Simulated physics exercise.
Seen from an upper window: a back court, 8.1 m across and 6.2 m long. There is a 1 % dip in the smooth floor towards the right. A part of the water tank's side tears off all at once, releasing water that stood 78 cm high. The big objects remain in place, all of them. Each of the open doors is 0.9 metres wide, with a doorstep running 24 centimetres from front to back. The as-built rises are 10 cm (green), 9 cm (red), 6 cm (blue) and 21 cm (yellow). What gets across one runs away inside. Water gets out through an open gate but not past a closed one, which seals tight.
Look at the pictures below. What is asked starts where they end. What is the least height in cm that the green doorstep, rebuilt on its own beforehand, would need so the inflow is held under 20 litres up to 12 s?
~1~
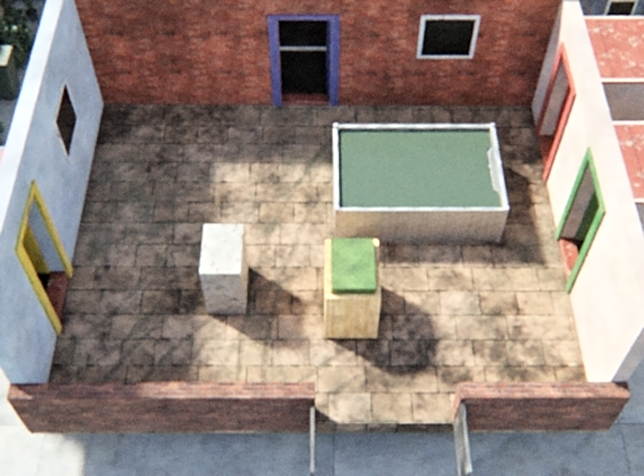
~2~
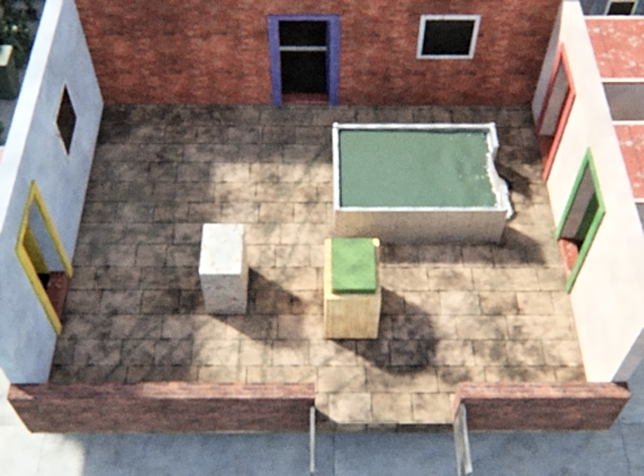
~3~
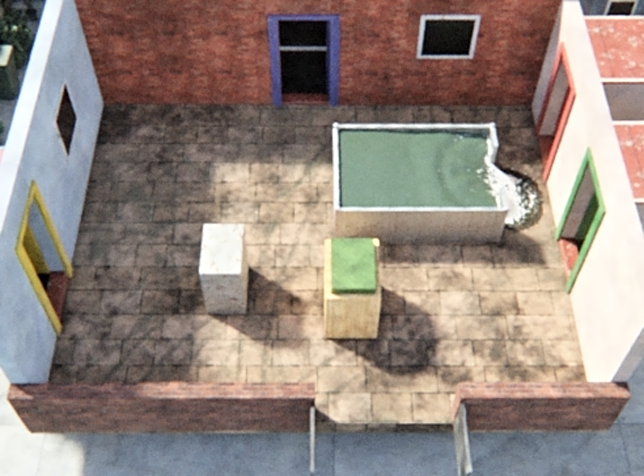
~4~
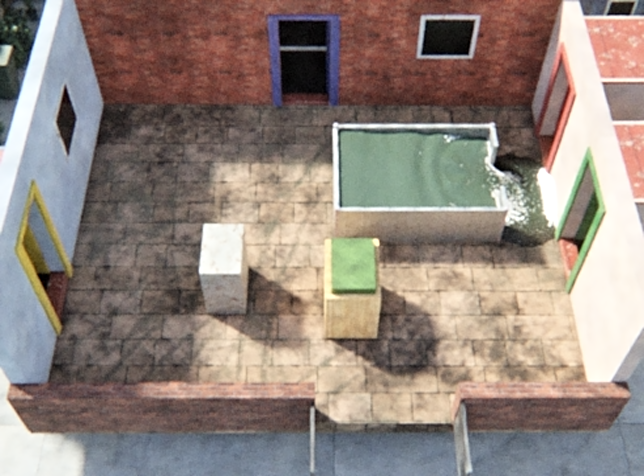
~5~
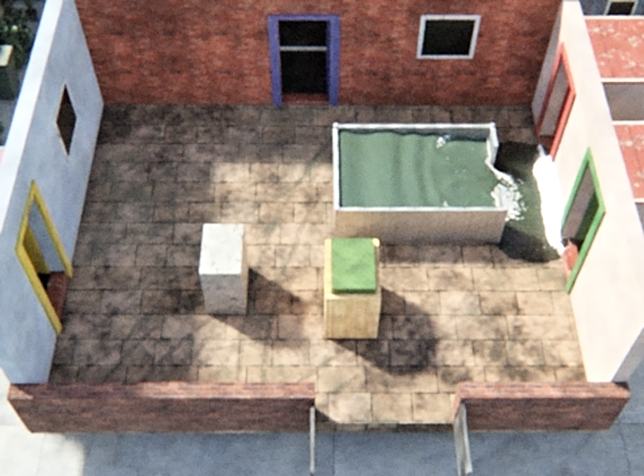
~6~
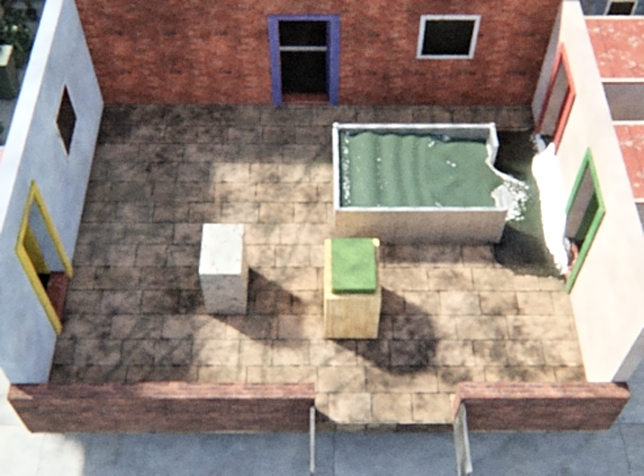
Around 16 cm would be enough.
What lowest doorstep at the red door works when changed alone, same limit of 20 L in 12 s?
Red: Roughly 30 cm.
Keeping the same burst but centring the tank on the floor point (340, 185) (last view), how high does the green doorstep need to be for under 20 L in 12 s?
A height near 18 cm.
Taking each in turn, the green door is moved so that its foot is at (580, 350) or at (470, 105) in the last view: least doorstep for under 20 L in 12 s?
10.5 and 16 cm.
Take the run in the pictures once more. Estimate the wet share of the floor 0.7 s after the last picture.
About 10 per cent.
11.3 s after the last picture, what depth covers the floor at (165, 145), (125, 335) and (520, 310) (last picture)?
About 6, 6 and 4 cm.
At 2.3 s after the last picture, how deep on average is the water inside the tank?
42 cm, roughly.
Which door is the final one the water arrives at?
Yellow, last of all.
Then, 0.7 s after the last picture water covers 10 % of the floor, deepest (59 cm) near (541, 198); 18 cm at the green door, 11 litres in over its 10 cm doorstep.
Then, 2.3 s after the last picture water covers 35 % of the floor, deepest (39 cm) near (541, 198); 15 cm at the green door, 49 litres in over its 10 cm doorstep.
Then, 11.3 s after the last picture water covers 100 % of the floor, deepest (14 cm) near (541, 198); 7 cm at the green door, 70 litres in over its 10 cm doorstep.
At the green door as built, the water peaked near 19 cm, 0.9 s after the last picture.
With a doorstep of 12.5 cm, 42 litres would have come in within the 12 s; with 20 cm, 8 litres. So under 20 litres takes about 16 cm.
